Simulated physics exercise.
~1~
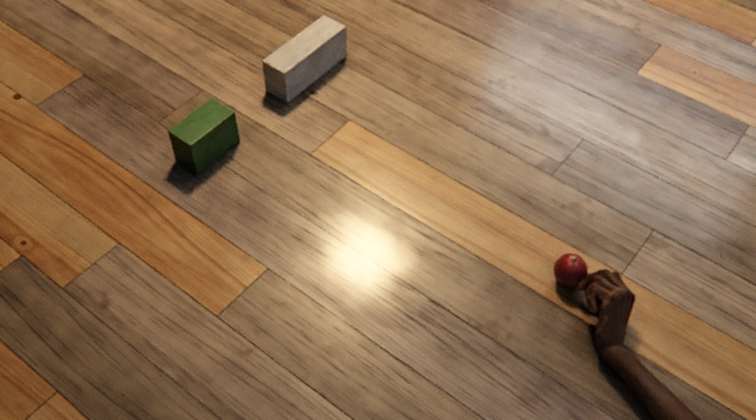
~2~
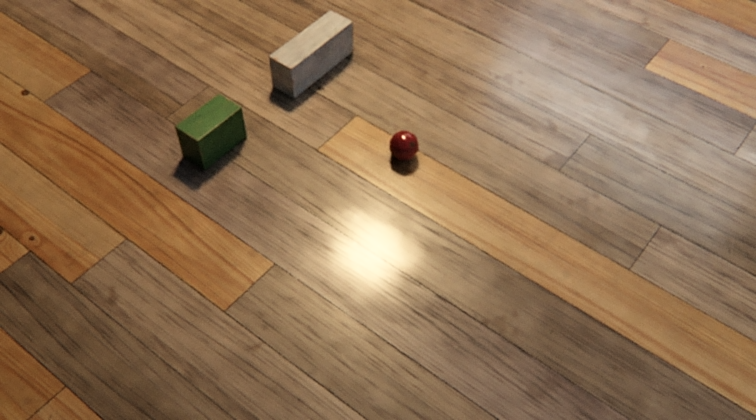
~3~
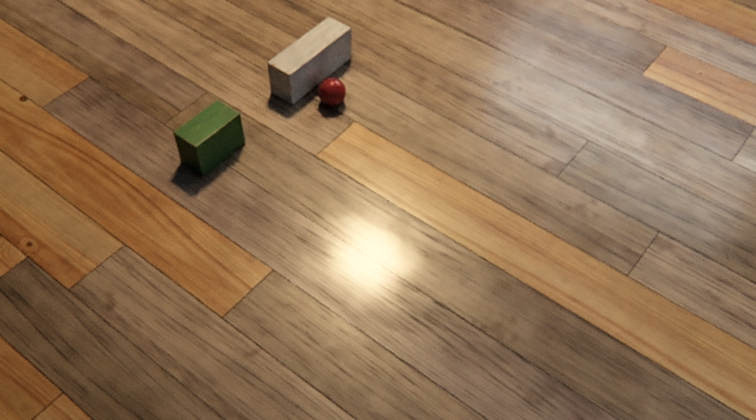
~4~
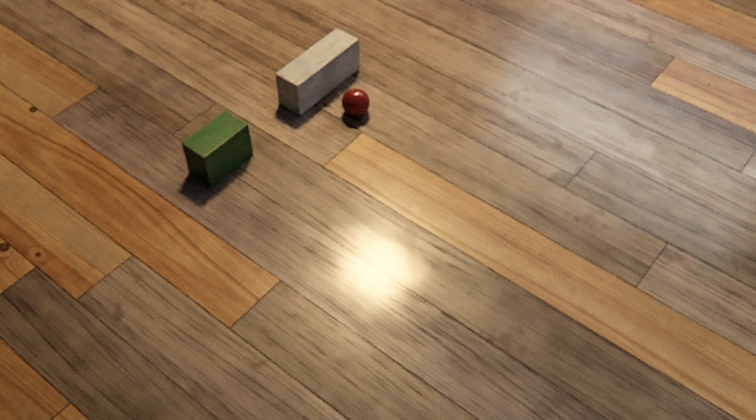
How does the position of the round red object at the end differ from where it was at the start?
At the start it was beside the hand at the lower right, well away from the blocks. By the end it was farther up and to the left, just beside the white block.
